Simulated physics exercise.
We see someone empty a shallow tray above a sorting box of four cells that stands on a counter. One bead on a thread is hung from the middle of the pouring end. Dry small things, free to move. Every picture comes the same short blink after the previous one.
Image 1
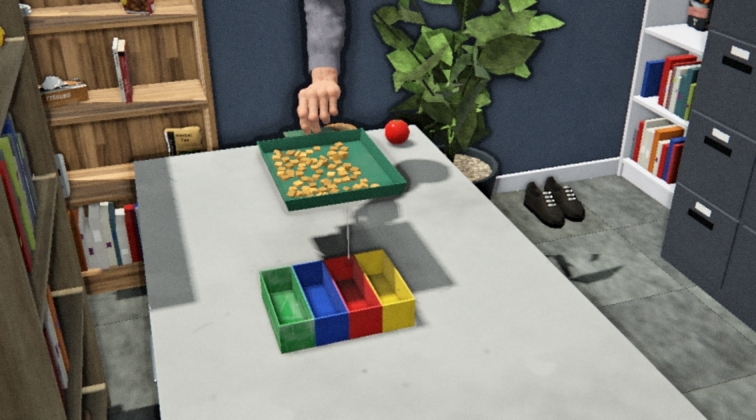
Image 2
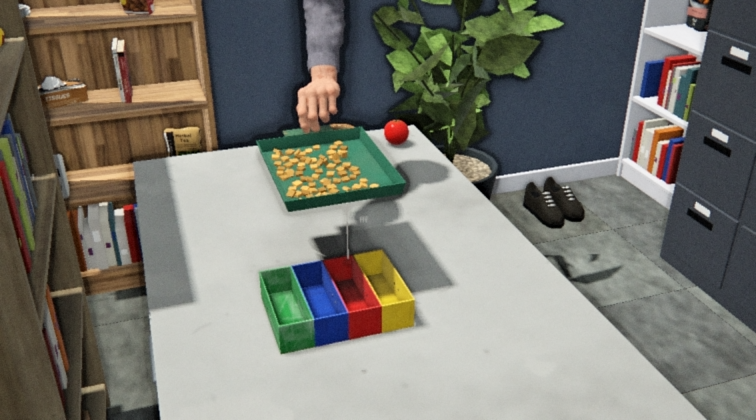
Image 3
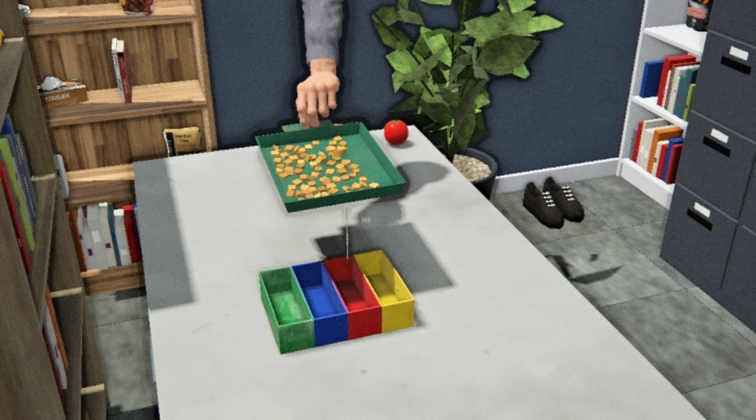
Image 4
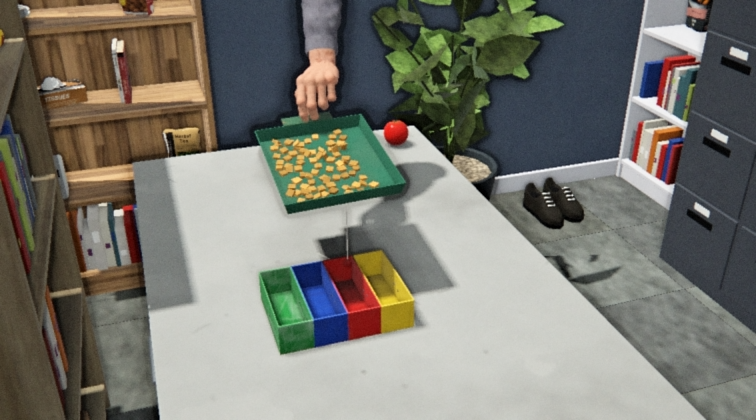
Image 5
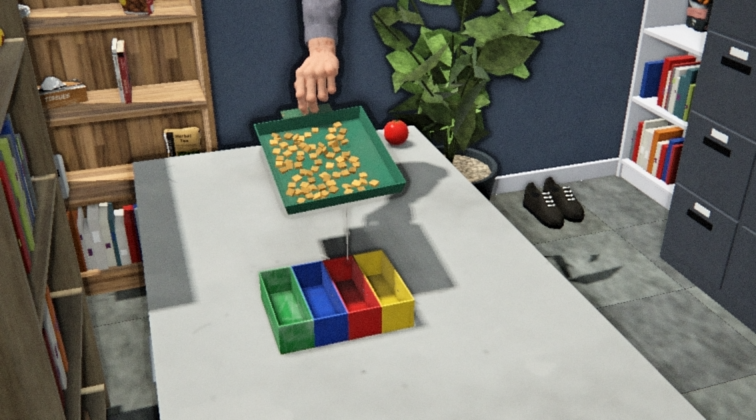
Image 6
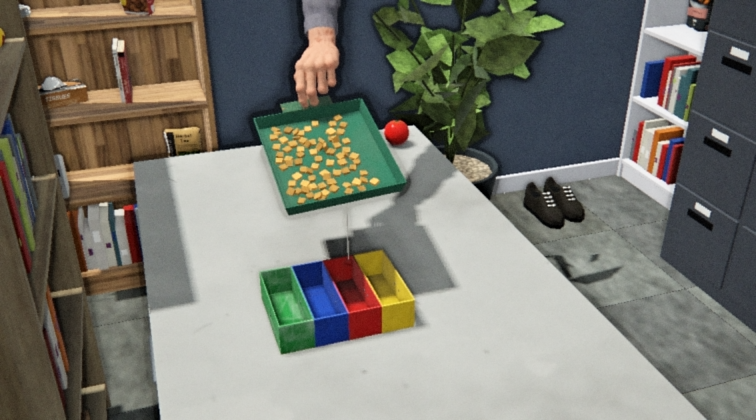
A green tray scattered with small golden-brown cereal squares sits above the far part of a pale counter, seen from above at an angle in a room with bookshelves, a plant and dark cabinets. Nearer stands a box with green, blue, red and yellow cells, left to right, and a red ball lies behind. A hand gradually raises the tray's far edge, tilting it towards the near left corner, while the camera stays still.
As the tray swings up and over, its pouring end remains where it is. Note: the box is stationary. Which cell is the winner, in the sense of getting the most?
Winner: Blue.
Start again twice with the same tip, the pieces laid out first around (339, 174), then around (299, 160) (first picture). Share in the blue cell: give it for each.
Around 50 percent the first time and around 50 percent the second time.
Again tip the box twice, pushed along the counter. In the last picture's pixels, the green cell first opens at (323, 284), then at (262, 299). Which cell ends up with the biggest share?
You'd see green win the first time and blue win the second.
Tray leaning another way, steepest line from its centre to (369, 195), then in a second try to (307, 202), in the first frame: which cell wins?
Try 1 - the yellow cell; try 2 - the cell in blue.
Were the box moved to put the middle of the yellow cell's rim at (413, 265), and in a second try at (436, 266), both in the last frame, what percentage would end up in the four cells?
In order, about 60 and 40 in a hundred.
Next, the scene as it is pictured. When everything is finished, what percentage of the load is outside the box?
It comes to some 0 in a hundred.
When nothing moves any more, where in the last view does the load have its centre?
Around (323, 317), give or take.
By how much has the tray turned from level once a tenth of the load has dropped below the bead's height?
Approx. reading: About 105°.
Soon after the last picture, tray tipped steeply; all on the tray.
A little later, tray tipped past a quarter turn; most on the tray; a small part in the green cell; a stray few in the blue cell; a stray few in the yellow cell; a stray few falling or outside the box.
Later still, tray tipped past a quarter turn; about a third in the blue cell; about a quarter in the green cell; about a quarter in the red cell; a small part in the yellow cell.
At rest, tray tipped past a quarter turn; about a third in the blue cell; about a quarter in the green cell; about a quarter in the red cell; a small part in the yellow cell.
